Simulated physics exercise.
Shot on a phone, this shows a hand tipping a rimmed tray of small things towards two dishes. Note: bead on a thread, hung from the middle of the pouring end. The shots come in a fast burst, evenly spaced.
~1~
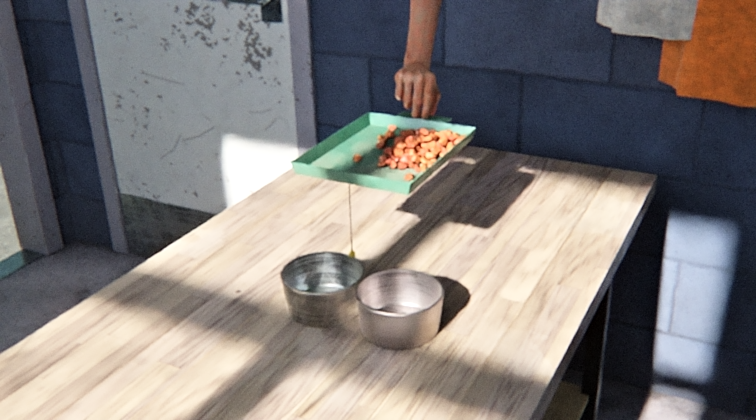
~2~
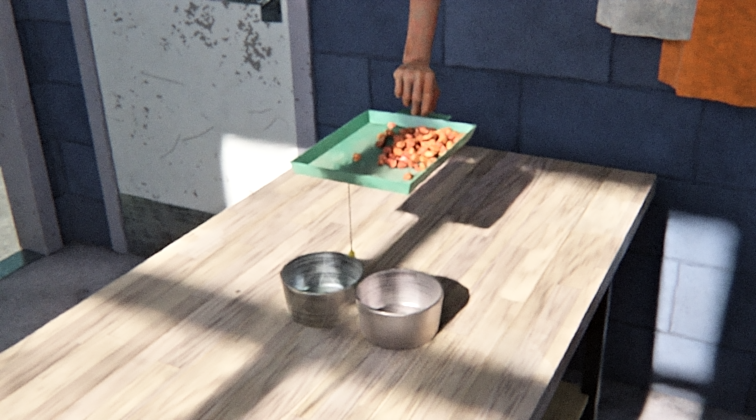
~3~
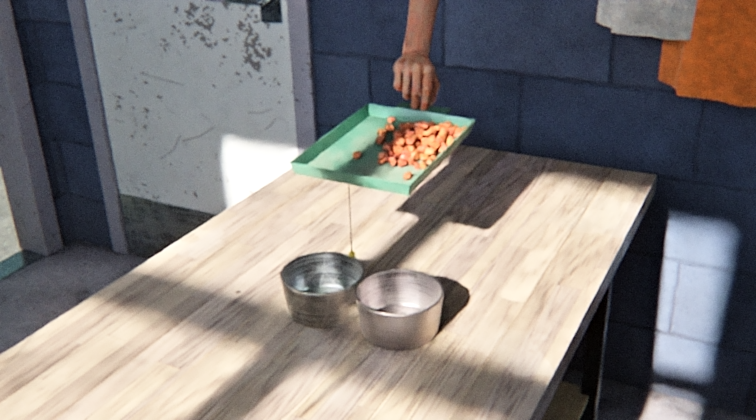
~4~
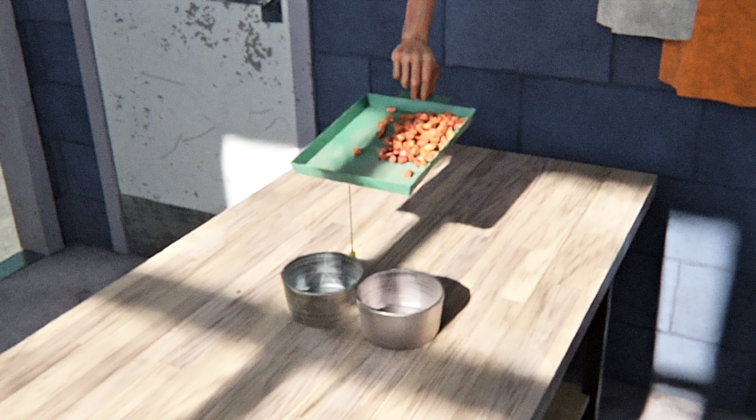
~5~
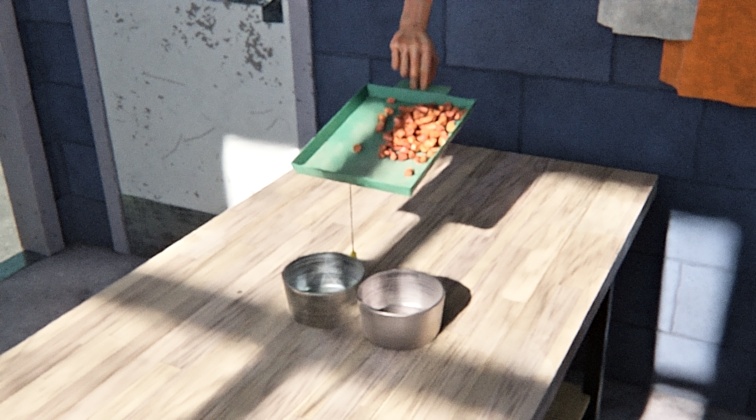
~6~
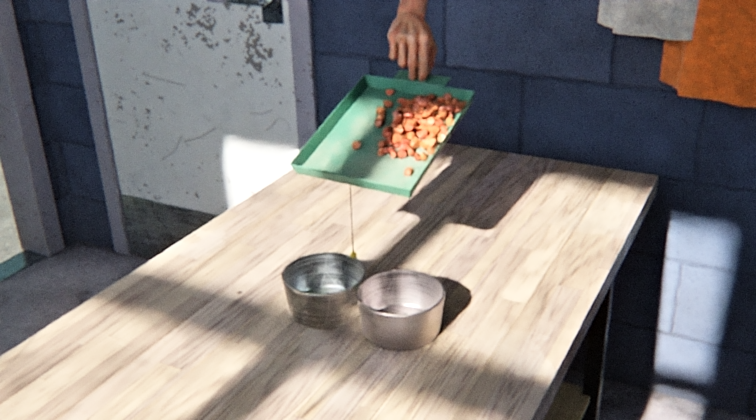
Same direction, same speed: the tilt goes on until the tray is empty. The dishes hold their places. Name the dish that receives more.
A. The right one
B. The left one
(A) The right one.
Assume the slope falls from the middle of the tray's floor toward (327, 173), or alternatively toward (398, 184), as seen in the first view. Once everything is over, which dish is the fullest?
Case one: The dish at left. Case two: The dish at right.
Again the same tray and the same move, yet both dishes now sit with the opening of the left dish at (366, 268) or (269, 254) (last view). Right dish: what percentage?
You'd get near 10 per cent and afterwards near 40 per cent.
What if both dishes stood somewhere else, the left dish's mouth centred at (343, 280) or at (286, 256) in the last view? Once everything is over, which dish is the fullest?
For the first position it is the one at left; for the second, the one at right.
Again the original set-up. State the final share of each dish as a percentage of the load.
Left dish: 30 per cent; right dish: 60 per cent.
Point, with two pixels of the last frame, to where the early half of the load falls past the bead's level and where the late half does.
Near (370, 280) to start, and near (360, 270) afterwards.
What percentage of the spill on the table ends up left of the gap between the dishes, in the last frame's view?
It works out to some 80 per cent.
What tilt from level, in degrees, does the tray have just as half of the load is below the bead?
100°, roughly.
Just after the last frame, tray tipped steeply; the larger part on the tray; just a few in the right dish; just a few in the left dish; about a tenth in the air.
A moment on, tray tipped past a quarter turn; roughly a quarter on the tray; roughly a third in the right dish; about a tenth in the left dish; about a tenth outside both; roughly a quarter in the air.
Further on, tray tipped past a quarter turn; roughly half in the right dish; roughly a quarter in the left dish; about a tenth outside both.
When it is over, tray tipped past a quarter turn; roughly half in the right dish; roughly a quarter in the left dish; about a tenth outside both.
